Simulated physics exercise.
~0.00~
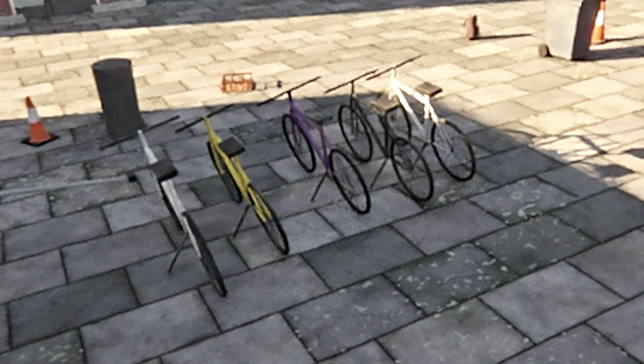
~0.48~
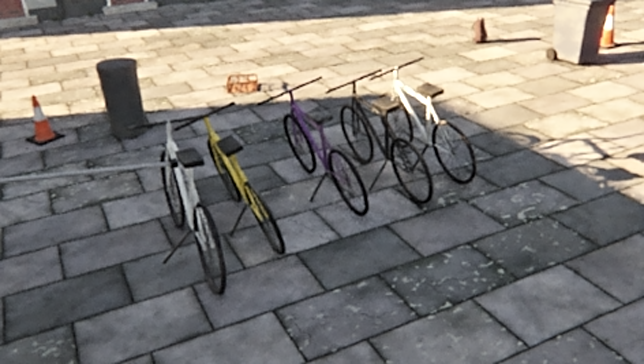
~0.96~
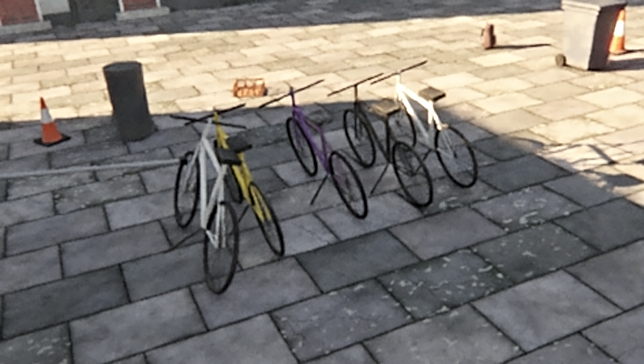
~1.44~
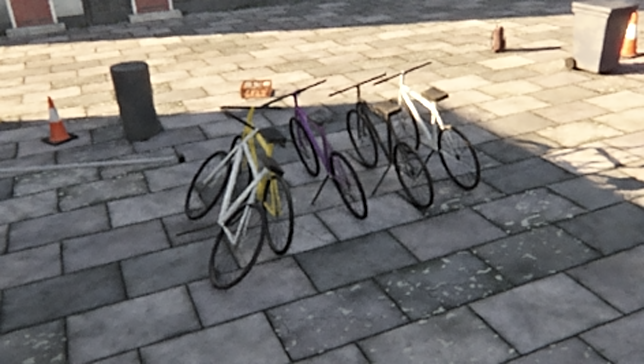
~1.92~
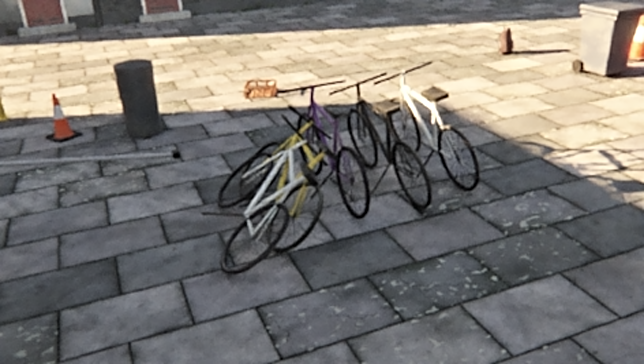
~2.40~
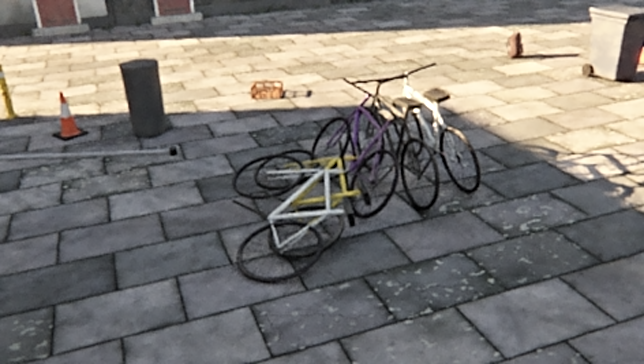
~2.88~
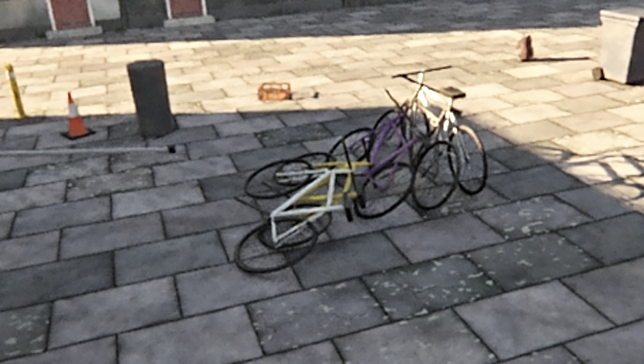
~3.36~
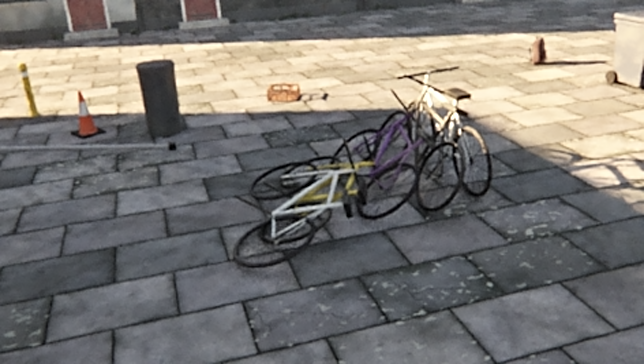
On a sunlit and shaded paved square seen from above, five bicycles stand in a row, a white one at the left, then yellow, purple, a dark one and another white one. A cone and a dark bollard stand behind them to the left, with a wheeled bin at the far right. The left white bicycle tips rightward into the yellow one, and both topple to the ground. The purple bicycle tilts over next, pushing the dark one against the last. At the end the purple and dark bicycles lean steeply, while the far white one still stands.
